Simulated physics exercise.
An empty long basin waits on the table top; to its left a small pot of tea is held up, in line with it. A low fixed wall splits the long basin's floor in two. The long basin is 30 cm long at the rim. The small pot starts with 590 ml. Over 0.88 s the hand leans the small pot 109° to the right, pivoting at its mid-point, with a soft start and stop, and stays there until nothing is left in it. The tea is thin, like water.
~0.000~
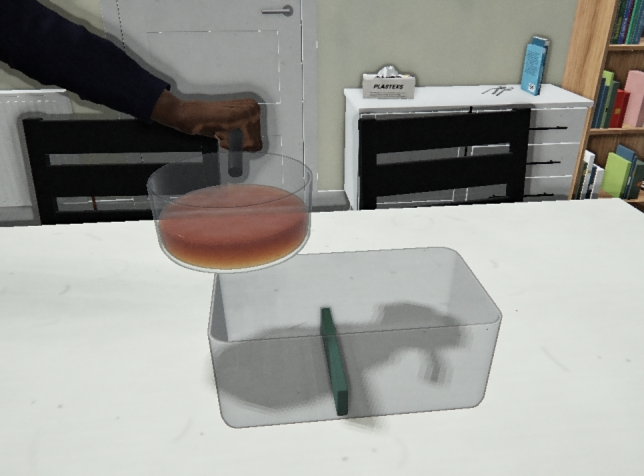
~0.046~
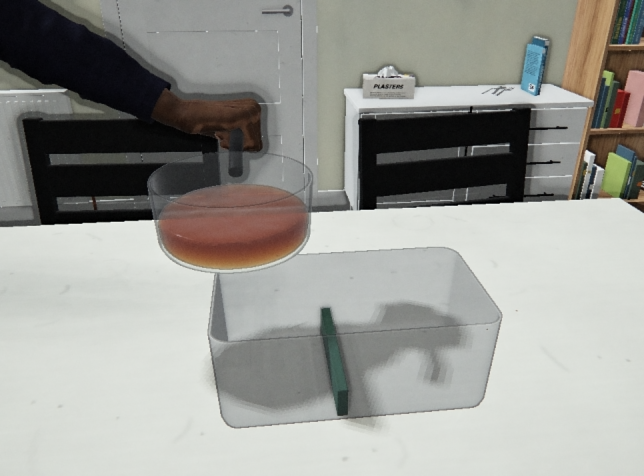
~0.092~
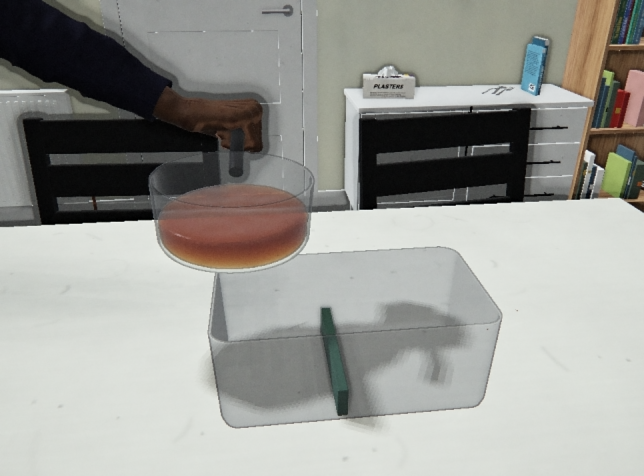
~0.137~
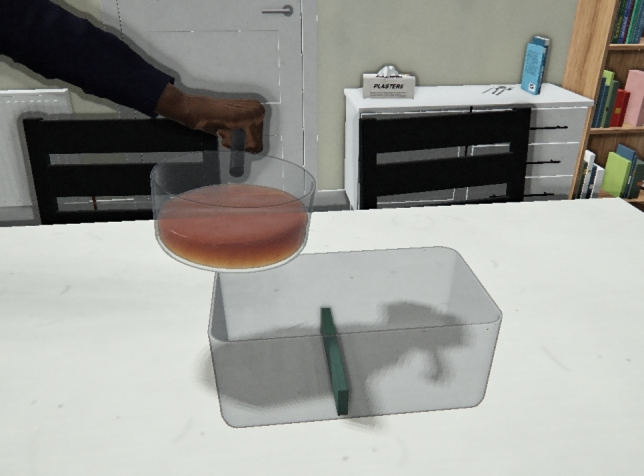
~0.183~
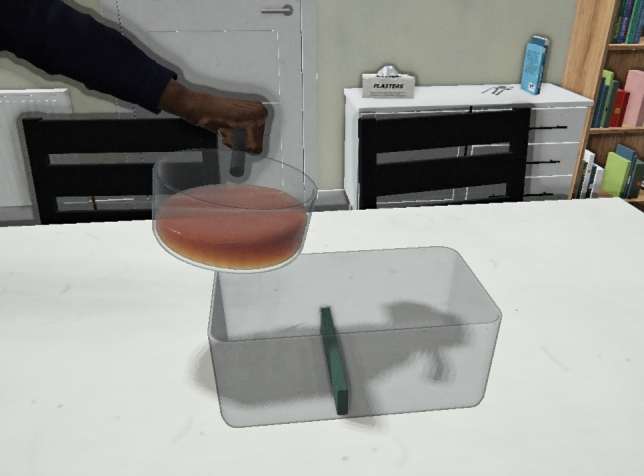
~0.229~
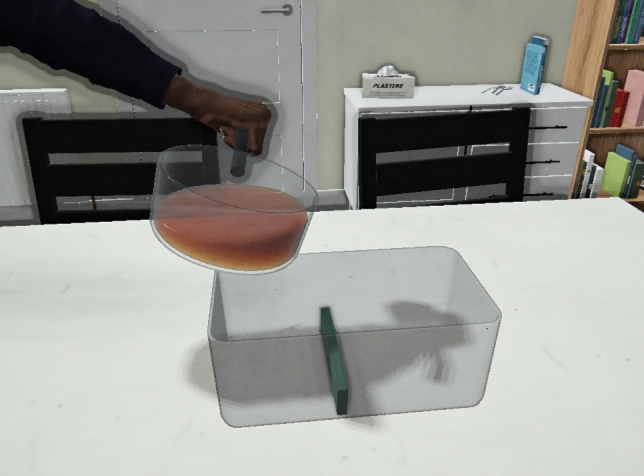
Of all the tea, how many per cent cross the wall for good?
Roughly 52 per cent is past the wall.
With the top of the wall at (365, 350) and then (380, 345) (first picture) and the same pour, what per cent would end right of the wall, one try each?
First 20, then 10 per cent.
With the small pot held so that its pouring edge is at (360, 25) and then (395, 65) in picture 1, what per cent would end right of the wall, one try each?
In turn about 85 and 85 per cent.
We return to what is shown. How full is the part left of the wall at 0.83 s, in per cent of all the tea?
About 36 per cent.
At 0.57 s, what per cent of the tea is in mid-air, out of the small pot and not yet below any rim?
Near 34 in a hundred.
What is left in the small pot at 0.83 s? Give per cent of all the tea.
About 8 per cent.
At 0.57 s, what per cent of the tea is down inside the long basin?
Some 20 per cent.
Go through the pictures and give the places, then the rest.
It leans 0°; its right rim is at (311, 175); the tea meets the walls at (160, 213) and (307, 205); the long basin's rim runs from (213, 298) to (477, 281); the wall's top is at (333, 346), in the first picture.
It leans 1°; its right rim is at (311, 176); the tea meets the walls at (160, 211) and (307, 205), in the second picture.
It leans 3°; its right rim is at (312, 179); the tea meets the walls at (160, 210) and (307, 205), in the third picture.
It leans 6°; its right rim is at (314, 183); the tea meets the walls at (158, 209) and (307, 206), in the fourth picture.
It leans 11°; its right rim is at (315, 189); the tea meets the walls at (158, 208) and (307, 207), in the fifth picture.
It leans 17°; its right rim is at (316, 197); the tea meets the walls at (155, 205) and (307, 208), in the sixth picture.
Then, 0.57 s in, the tilt is 80° and 45 per cent is still to pour, 2 is left of the wall and 19 right of it.
Then, 0.83 s in, the tilt is 108° and 8 per cent is still to pour, 36 is left of the wall and 51 right of it.
Then, 1.09 s in, the tilt is 109° and 0 per cent is still to pour, 47 is left of the wall and 52 right of it.
Then, 1.38 s in, the tilt is 109° and 0 per cent is still to pour, 47 is left of the wall and 52 right of it.
Finally, 47 per cent lies left of the wall, 52 right of it and 0 outside.
